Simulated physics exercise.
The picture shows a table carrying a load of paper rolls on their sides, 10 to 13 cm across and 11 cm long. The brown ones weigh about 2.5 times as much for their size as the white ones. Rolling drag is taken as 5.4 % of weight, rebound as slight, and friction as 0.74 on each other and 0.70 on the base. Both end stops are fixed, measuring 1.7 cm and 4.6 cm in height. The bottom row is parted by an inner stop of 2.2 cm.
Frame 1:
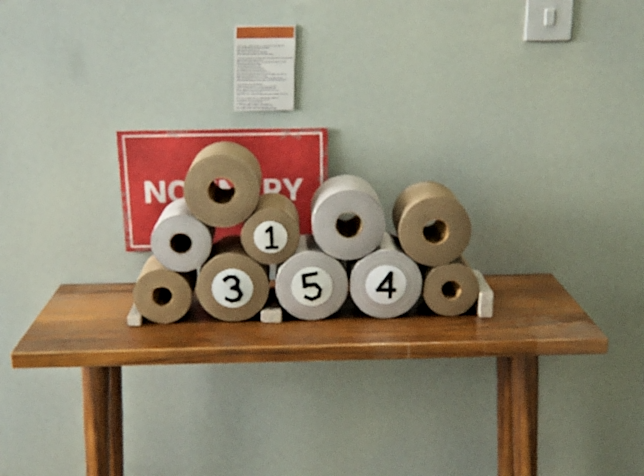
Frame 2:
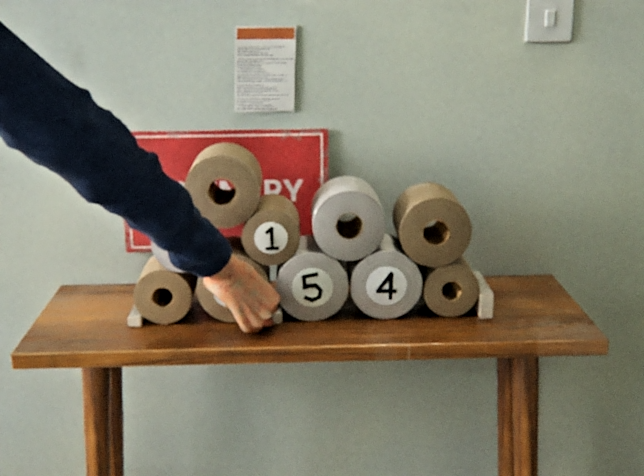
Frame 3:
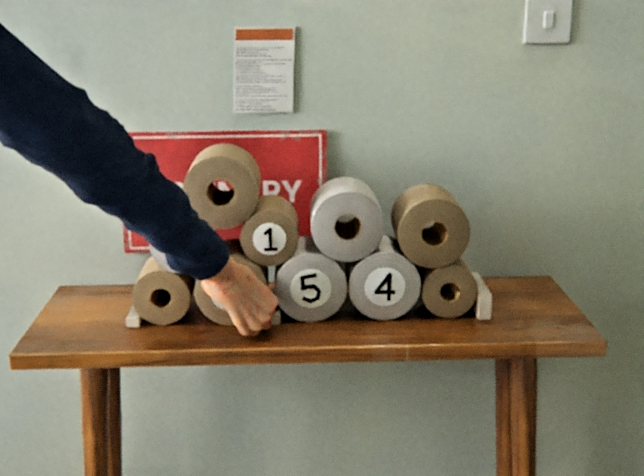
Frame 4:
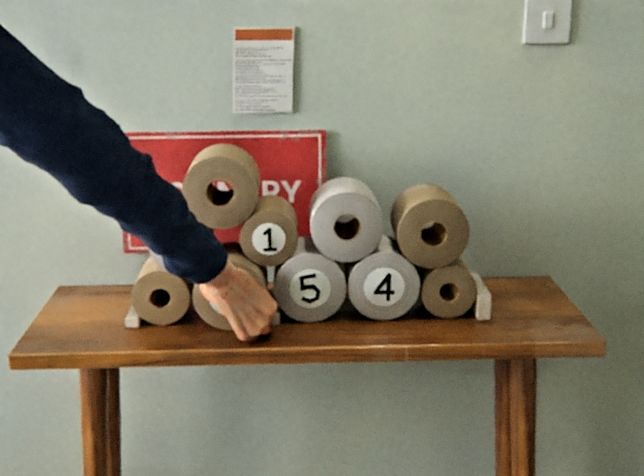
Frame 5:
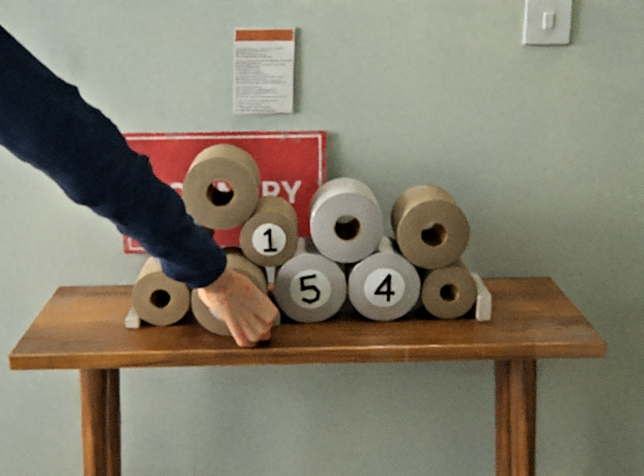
On a wooden table, a hand reaches in and grips a low brown paper roll.
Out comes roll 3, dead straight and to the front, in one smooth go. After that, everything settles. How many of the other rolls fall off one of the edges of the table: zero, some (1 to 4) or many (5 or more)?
Answer: Some; total count 1.
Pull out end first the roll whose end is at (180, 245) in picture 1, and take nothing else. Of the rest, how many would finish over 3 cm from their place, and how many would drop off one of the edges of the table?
In that case, shifted 1 and out 1.
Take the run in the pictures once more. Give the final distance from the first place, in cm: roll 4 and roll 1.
Roll 4 ends 0 cm away, and roll 1 ends 13 cm away.
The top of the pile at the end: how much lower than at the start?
Drop in height: About 6 cm.
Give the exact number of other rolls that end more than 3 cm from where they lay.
The number is exactly 3.
Then, 0.61 s past the final picture, 3 now displaced over 3 cm; not one off the edges of the table; a hidden one 4.1 cm left and 0.7 cm up.
Then, 0.72 s past the final picture, 3 now displaced over 3 cm; not one off the edges of the table; a hidden one 8 cm left.
Then, 1.08 s past the final picture, 3 now displaced over 3 cm; not one off the edges of the table; a hidden one 30 cm left and 10 cm down.
At rest 1.4 s after the last picture, 3 moved over 3 cm; 1 off the left edge of the table; a hidden one fallen off to the left; top of the pile 23 cm high, from 30 cm.
